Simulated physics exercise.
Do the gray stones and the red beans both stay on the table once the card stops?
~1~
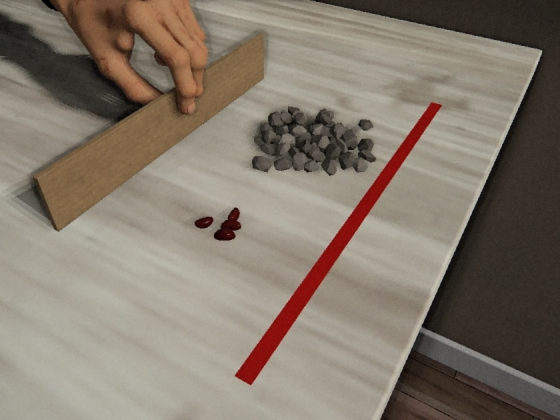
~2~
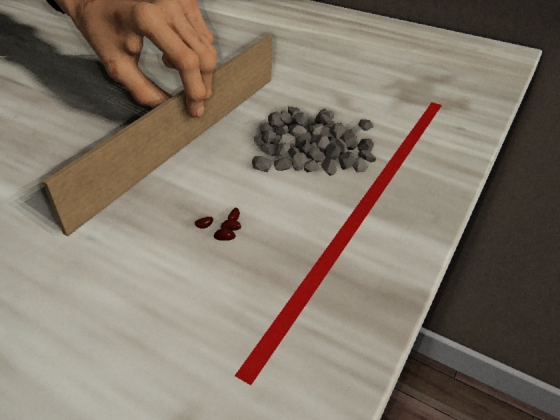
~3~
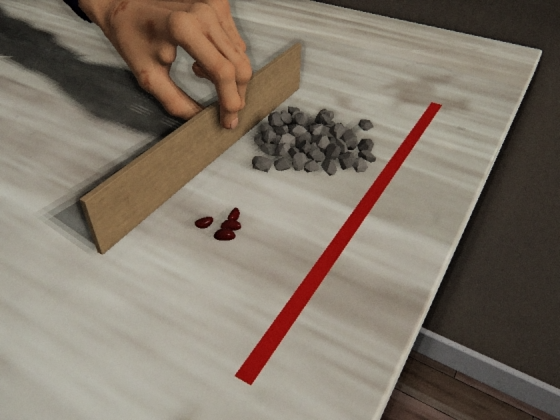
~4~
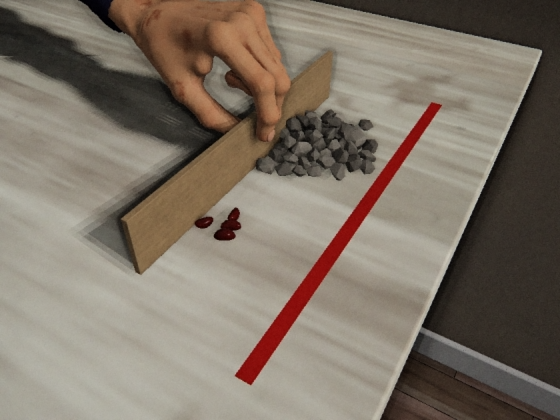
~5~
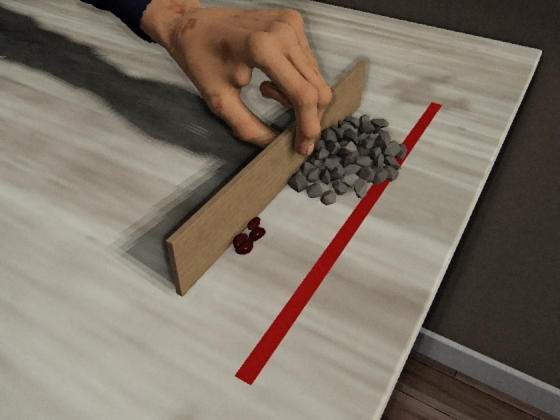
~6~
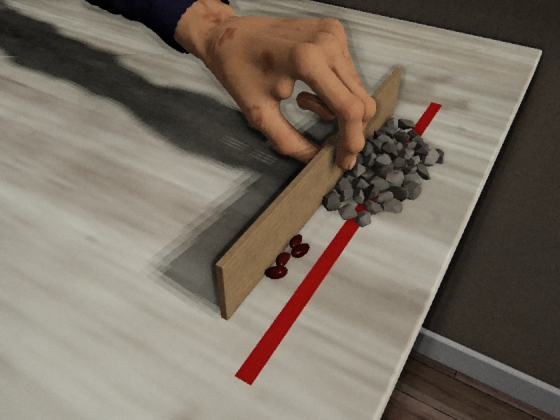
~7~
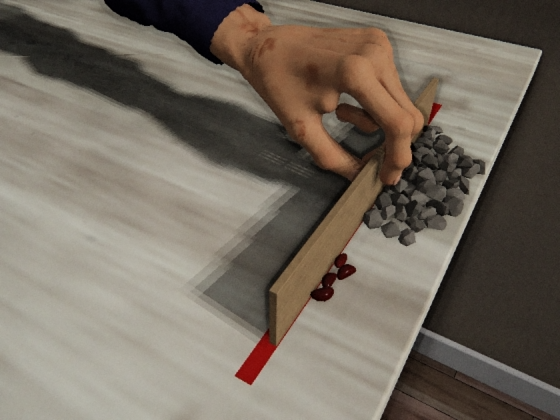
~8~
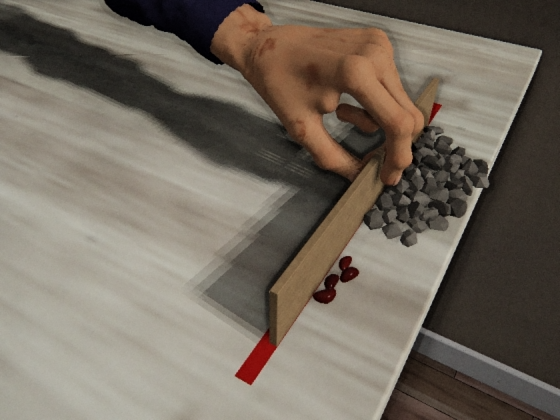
Yes, both groups stay on the table. The card stops at the red tape with the stones near the edge and the beans just past the tape.
